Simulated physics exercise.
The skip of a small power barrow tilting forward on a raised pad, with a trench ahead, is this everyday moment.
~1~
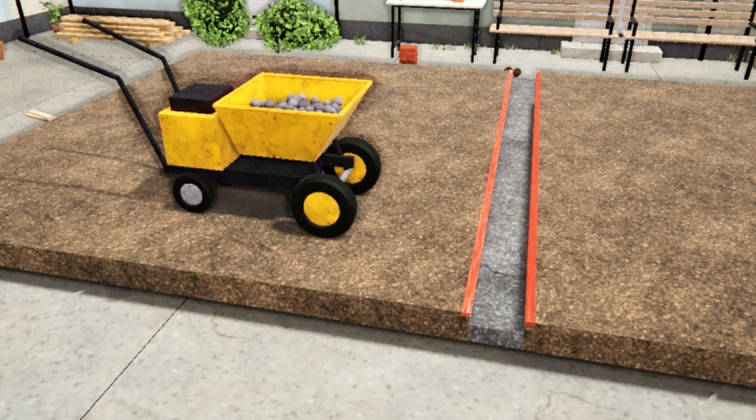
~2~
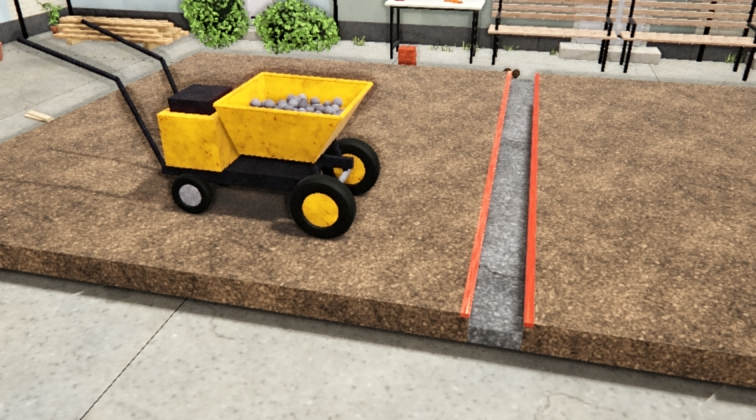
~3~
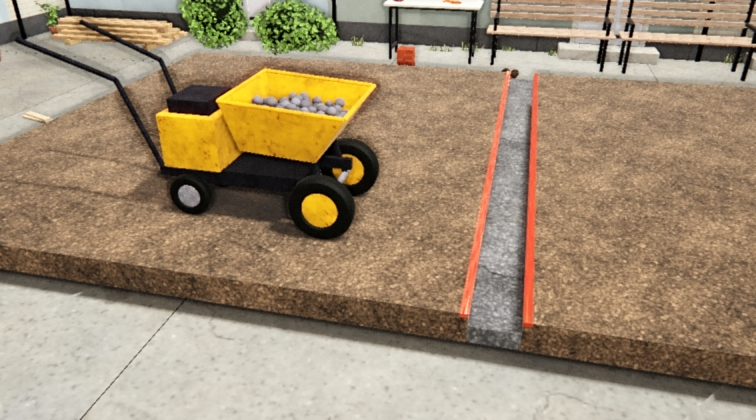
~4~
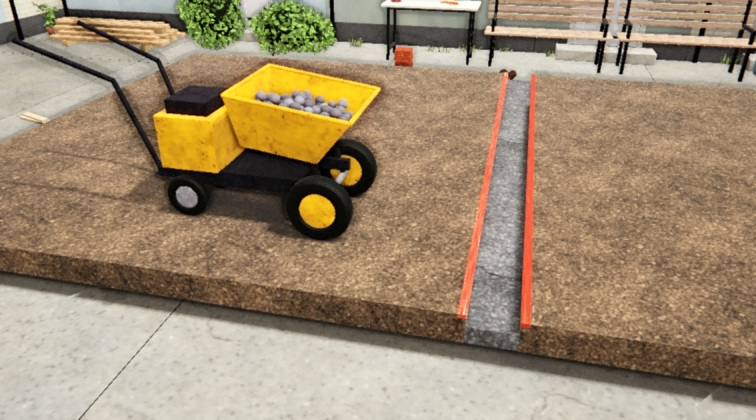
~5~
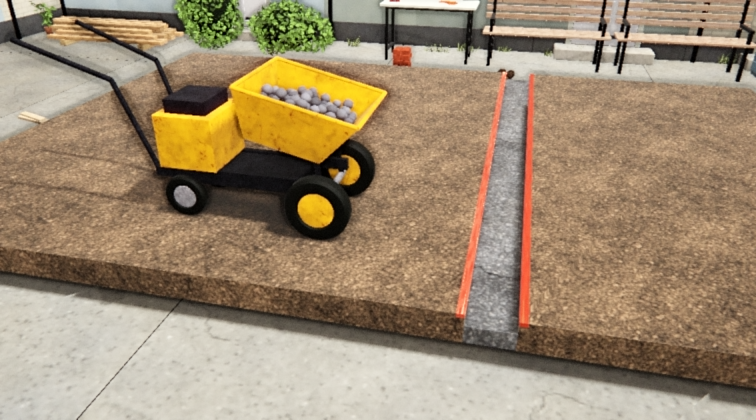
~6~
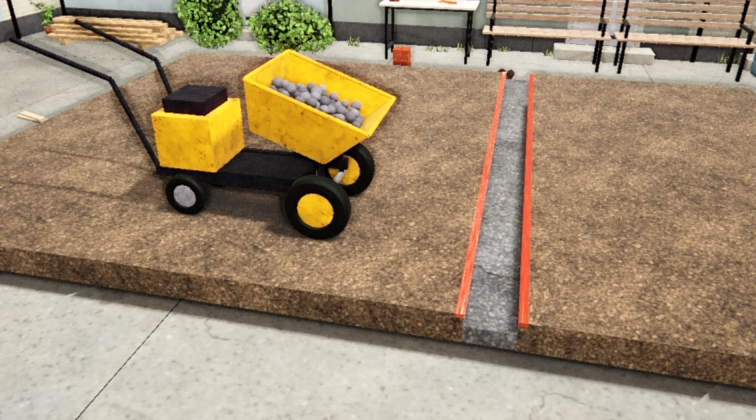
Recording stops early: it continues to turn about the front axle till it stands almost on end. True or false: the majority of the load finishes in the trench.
False.
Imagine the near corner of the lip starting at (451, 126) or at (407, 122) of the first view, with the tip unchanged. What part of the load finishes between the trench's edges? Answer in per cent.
You'd get around 10 in a hundred, then 70 in a hundred.
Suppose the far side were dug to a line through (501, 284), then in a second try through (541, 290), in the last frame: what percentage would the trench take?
In order: 20 per cent, then 30 per cent.
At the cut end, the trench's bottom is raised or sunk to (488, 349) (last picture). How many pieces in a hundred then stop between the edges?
The share would be roughly 30 per cent.
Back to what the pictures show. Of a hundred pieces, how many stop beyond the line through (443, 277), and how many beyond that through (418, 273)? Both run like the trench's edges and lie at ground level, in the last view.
In order: 50 percent, then 80 percent.
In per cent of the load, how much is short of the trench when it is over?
Roughly 65 in a hundred.
Just after the last frame, skip tipped steeply; every one in the skip.
A moment on, skip tipped right over; the larger part in the skip; roughly a quarter short of the trench; just a few falling.
Further on, skip tipped right over; roughly a quarter in the skip; roughly half short of the trench; roughly a quarter in or heaped over the trench.
When it is over, skip tipped right over; about a tenth in the skip; roughly two thirds short of the trench; roughly a third in or heaped over the trench; not one beyond it.
